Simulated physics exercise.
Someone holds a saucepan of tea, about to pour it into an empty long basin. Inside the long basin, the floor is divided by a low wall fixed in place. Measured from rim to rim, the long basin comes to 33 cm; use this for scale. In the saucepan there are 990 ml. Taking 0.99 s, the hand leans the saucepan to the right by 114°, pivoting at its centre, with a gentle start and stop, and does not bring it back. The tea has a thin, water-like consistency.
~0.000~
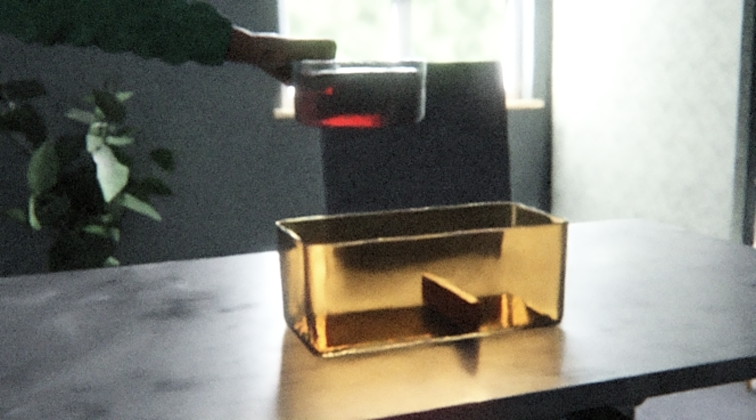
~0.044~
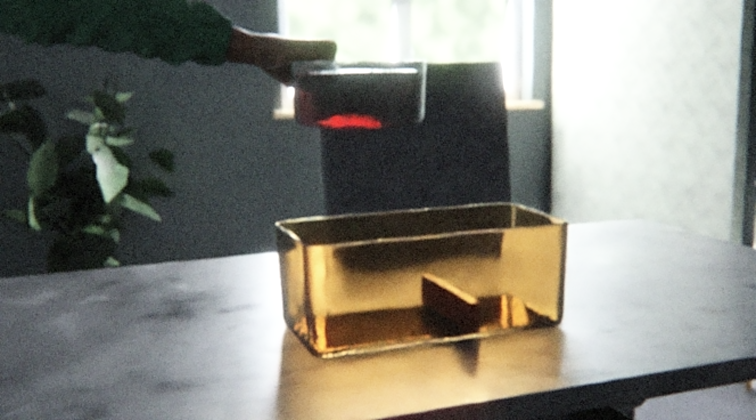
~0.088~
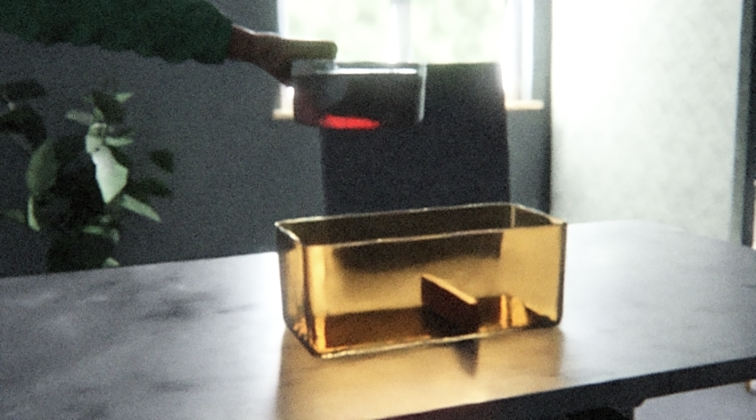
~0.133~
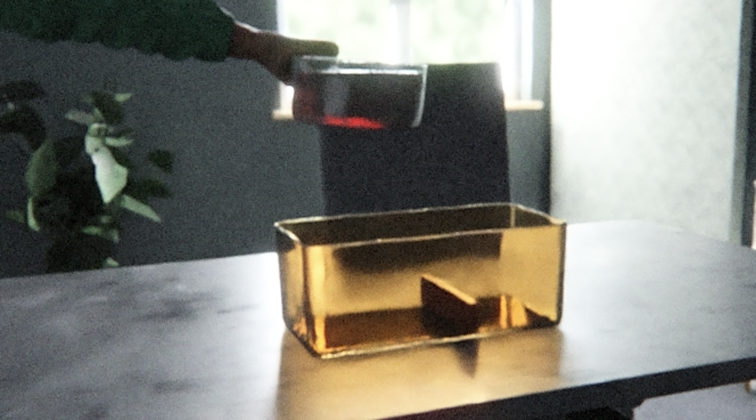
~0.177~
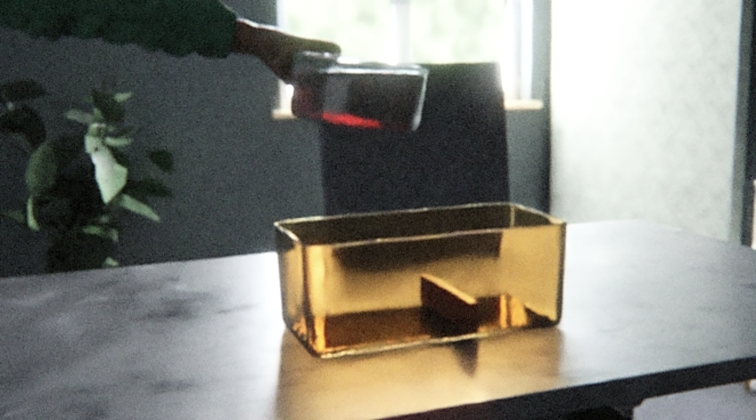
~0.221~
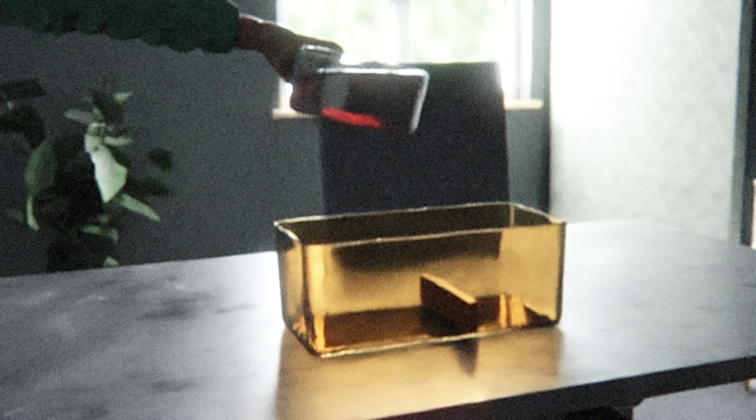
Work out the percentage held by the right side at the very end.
I would put it at 66 per cent.
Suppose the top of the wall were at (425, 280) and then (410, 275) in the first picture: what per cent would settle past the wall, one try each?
The first try gives 85 percent and the second 95 percent.
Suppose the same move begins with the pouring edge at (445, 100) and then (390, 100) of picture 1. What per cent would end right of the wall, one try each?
Respectively 70 and 40 %.
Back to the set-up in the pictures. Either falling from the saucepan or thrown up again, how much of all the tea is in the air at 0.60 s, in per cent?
Around 42 in a hundred.
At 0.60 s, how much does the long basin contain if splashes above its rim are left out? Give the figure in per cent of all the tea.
18 %, roughly.
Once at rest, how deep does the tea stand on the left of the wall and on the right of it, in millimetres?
About 12 mm left, about 36 mm right.
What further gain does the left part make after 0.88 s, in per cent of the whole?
Roughly 16 percent.
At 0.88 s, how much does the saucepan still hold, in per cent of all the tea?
Near 4 percent, more or less.
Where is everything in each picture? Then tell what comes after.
In the first picture, it leans 0°; its right rim is at (420, 62); the tea meets the walls at (296, 74) and (416, 71); the long basin's rim runs from (290, 235) to (539, 213); the wall's top is at (448, 287).
In the second picture, it leans 1°; its right rim is at (420, 63); the tea meets the walls at (296, 75) and (416, 72).
In the third picture, it leans 2°; its right rim is at (420, 65); the tea meets the walls at (295, 74) and (416, 73).
In the fourth picture, it leans 5°; its right rim is at (420, 69); the tea meets the walls at (296, 73) and (416, 74).
In the fifth picture, it leans 9°; its right rim is at (421, 73); the tea meets the walls at (296, 73) and (417, 74).
In the sixth picture, it leans 13°; its right rim is at (422, 78); the tea meets the walls at (296, 73) and (419, 75).
After 0.60 s the tilt is 76° and 40 per cent is still to pour, 1 is left of the wall and 16 right of it.
After 0.88 s the tilt is 111° and 4 per cent is still to pour, 18 is left of the wall and 70 right of it.
After 1.17 s the tilt is 114° and 0 per cent is still to pour, 31 is left of the wall and 68 right of it.
After 1.49 s the tilt is 114° and 0 per cent is still to pour, 33 is left of the wall and 66 right of it.
In the end 34 per cent lies left of the wall, 66 right of it and 1 outside.
